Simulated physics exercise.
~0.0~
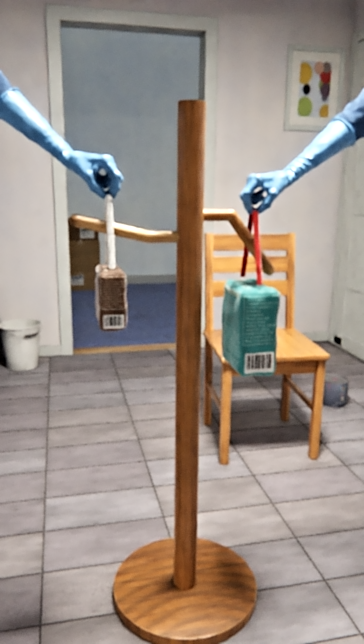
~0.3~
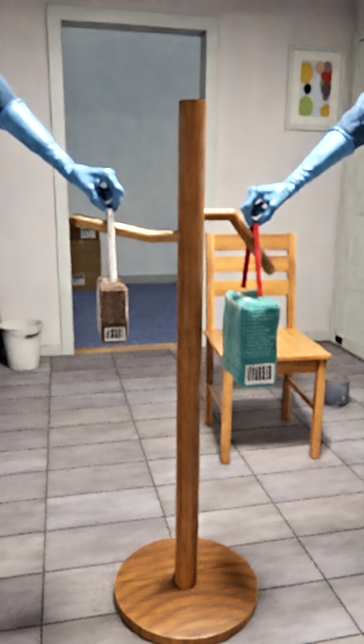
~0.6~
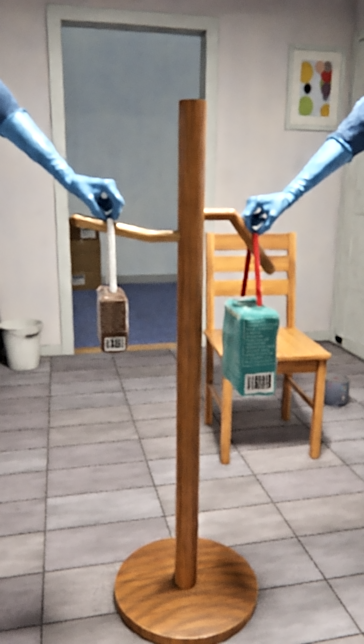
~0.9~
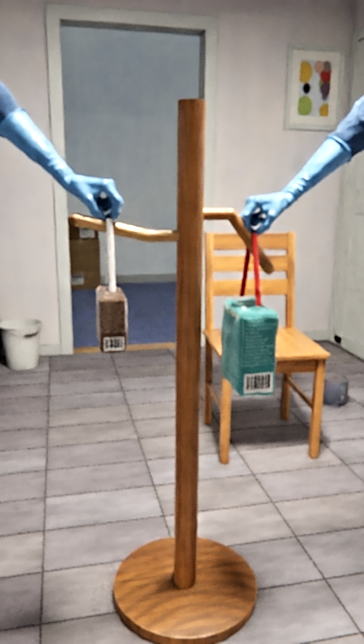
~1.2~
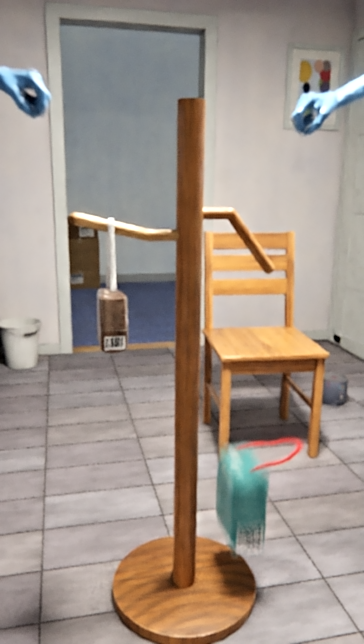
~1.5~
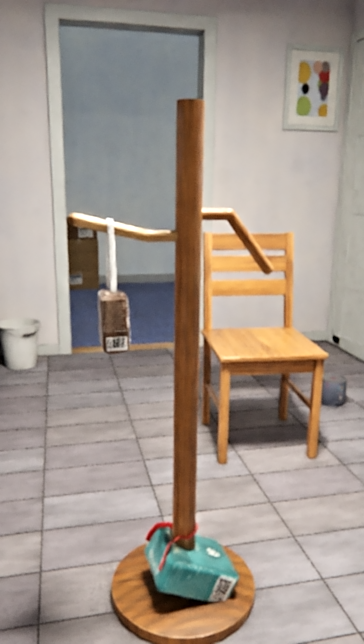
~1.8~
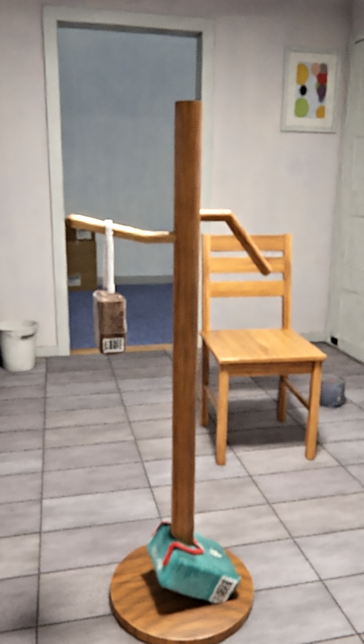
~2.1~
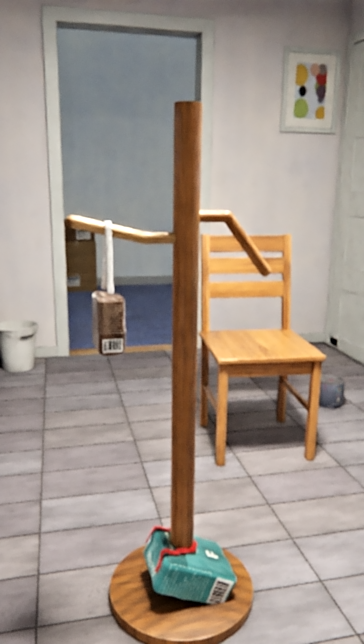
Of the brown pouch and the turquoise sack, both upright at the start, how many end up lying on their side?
One of them does. The turquoise sack ends up on its side on the base of the post, while the brown pouch still hangs upright.
